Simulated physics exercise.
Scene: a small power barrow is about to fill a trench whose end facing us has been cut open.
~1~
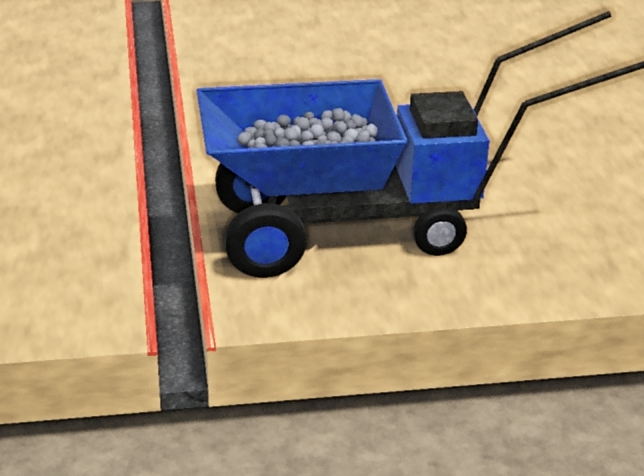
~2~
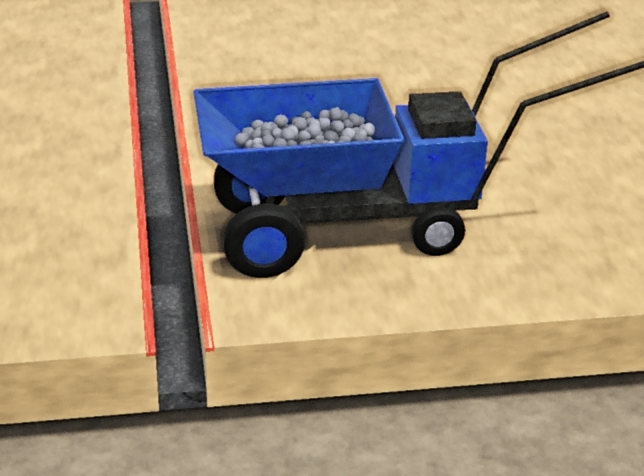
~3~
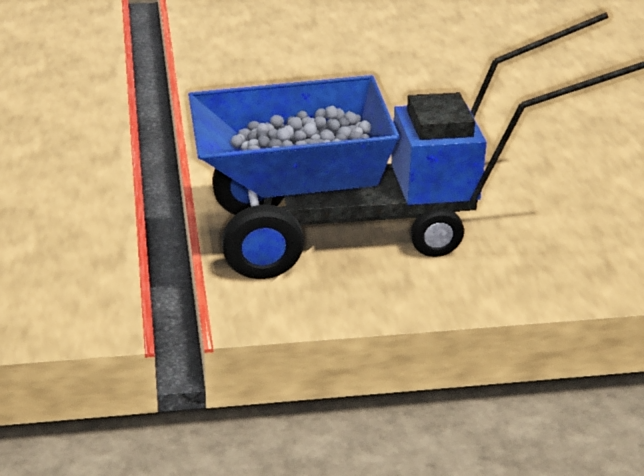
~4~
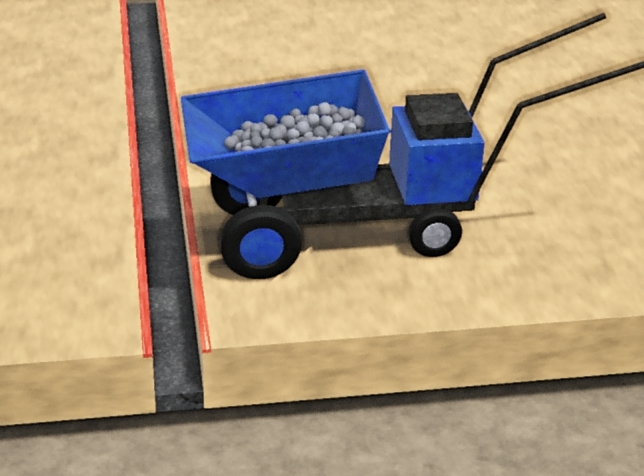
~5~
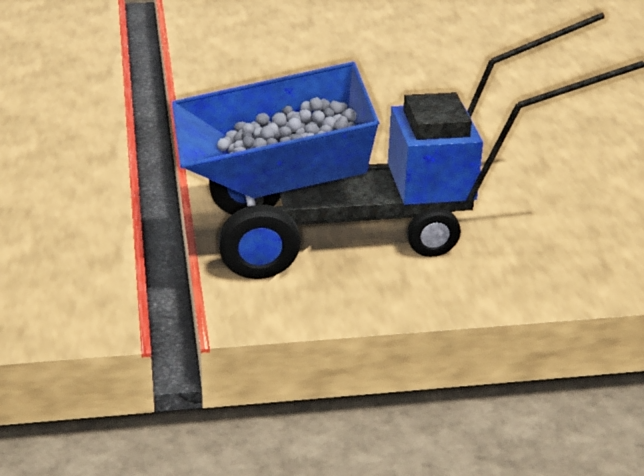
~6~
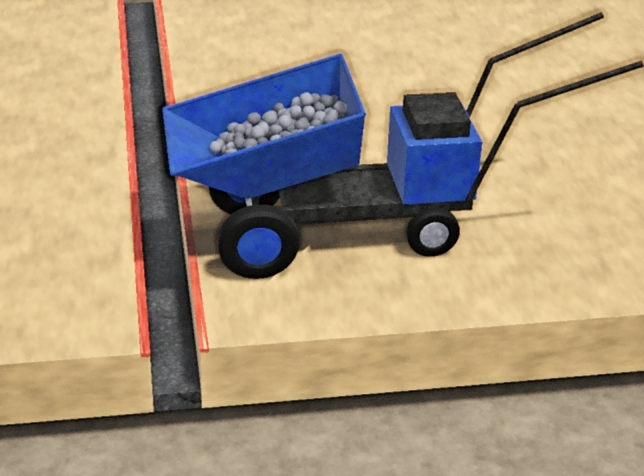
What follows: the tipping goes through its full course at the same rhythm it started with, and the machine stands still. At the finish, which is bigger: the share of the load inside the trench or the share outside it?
The share outside is bigger.
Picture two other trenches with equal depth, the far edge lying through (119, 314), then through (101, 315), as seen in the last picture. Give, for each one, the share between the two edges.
I'd say some 40 in a hundred, followed by 90 in a hundred.
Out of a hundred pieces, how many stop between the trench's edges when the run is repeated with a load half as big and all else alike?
Near 0 %.
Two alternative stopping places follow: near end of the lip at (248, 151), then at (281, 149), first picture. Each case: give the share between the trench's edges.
Estimates: 80 %, 60 %.
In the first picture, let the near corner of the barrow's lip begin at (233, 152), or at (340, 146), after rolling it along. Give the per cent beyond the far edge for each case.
I'd put it at around 40 percent the first time and 0 percent the second.
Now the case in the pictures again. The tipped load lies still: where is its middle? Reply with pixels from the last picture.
Once it all stops, the middle lies near (79, 249).
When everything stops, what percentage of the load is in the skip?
Some 35 in a hundred.
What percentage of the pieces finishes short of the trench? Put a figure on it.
I'd estimate about 0 per cent of the load.
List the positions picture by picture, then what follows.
Lip of the skip at (209, 153), level; top of the load at (307, 137), round cobbles; first edge of the trench at (206, 307); far edge at (149, 311), the trench under half as wide as the skip, and about as deep as wide, in the first frame.
Lip of the skip at (205, 154), level; top of the load at (324, 147), in the second frame.
Lip of the skip at (200, 157), tipped barely; top of the load at (320, 147), in the third frame.
Lip of the skip at (192, 161), tipped a little; top of the load at (320, 135), in the fourth frame.
Lip of the skip at (182, 167), tipped a little; top of the load at (325, 131), in the fifth frame.
Lip of the skip at (173, 173), tipped clearly; top of the load at (316, 126); first edge of the trench at (199, 308); far edge at (142, 312), in the sixth frame.
Soon after the last picture, skip tipped steeply; all in the skip.
A little later, skip tipped right over; about two thirds in the skip; about a third beyond it.
Later still, skip tipped right over; about a third in the skip; about two thirds beyond it.
At rest, skip tipped right over; about a third in the skip; none in or heaped over the trench; about two thirds beyond it.
